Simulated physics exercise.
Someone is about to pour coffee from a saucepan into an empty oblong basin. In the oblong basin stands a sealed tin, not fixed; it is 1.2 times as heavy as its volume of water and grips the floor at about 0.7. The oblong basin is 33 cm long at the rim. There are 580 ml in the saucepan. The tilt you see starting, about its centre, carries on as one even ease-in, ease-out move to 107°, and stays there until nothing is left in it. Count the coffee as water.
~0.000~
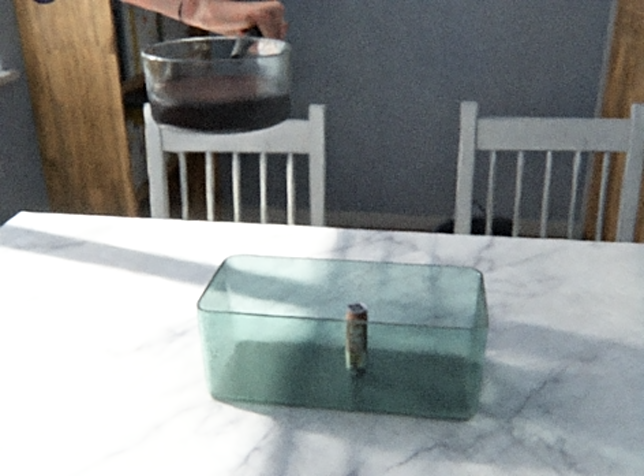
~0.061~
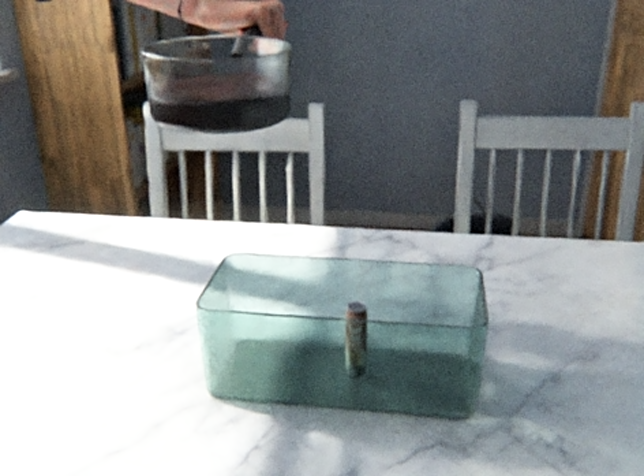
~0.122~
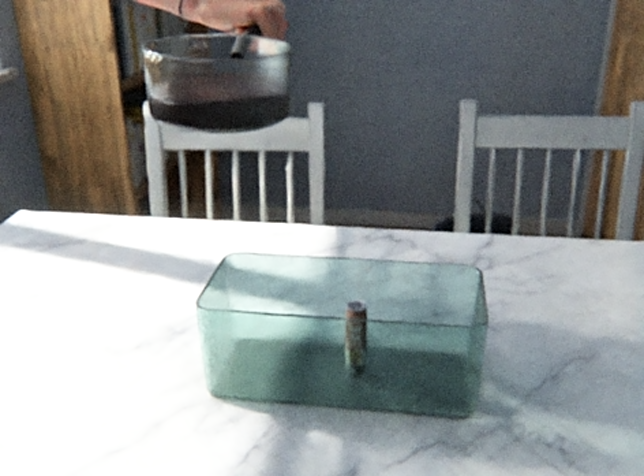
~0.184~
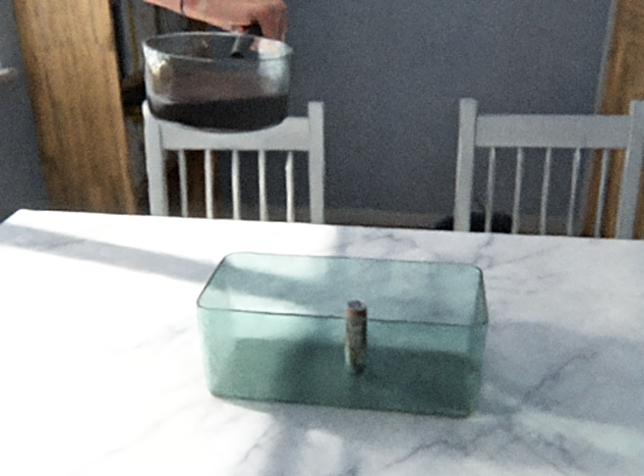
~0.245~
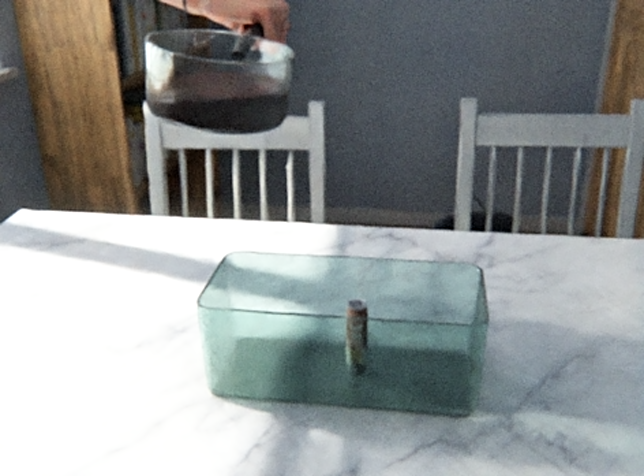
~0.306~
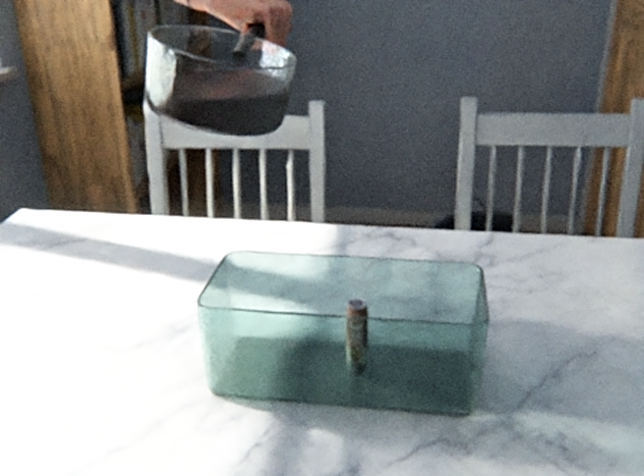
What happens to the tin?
It falls.
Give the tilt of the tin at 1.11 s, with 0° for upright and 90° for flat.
Near 0° from upright.
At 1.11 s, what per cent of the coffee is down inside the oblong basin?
About 58 per cent.
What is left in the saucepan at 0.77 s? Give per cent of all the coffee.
Near 72 in a hundred.
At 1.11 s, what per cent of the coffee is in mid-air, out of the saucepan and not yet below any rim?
Some 26 per cent.
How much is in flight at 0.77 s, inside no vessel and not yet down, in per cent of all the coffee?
Near 28 in a hundred.
By 0.77 s the tilt is 65° and 71 per cent is still to pour; the tin stands where it began.
By 1.11 s the tilt is 99° and 16 per cent is still to pour; the tin stands where it began.
By 1.47 s the tilt is 107° and 0 per cent is still to pour; the tin lies on its side.
By 1.86 s the tilt is 107° and 0 per cent is still to pour; the tin lies on its side.
At rest the tin lies on its side.
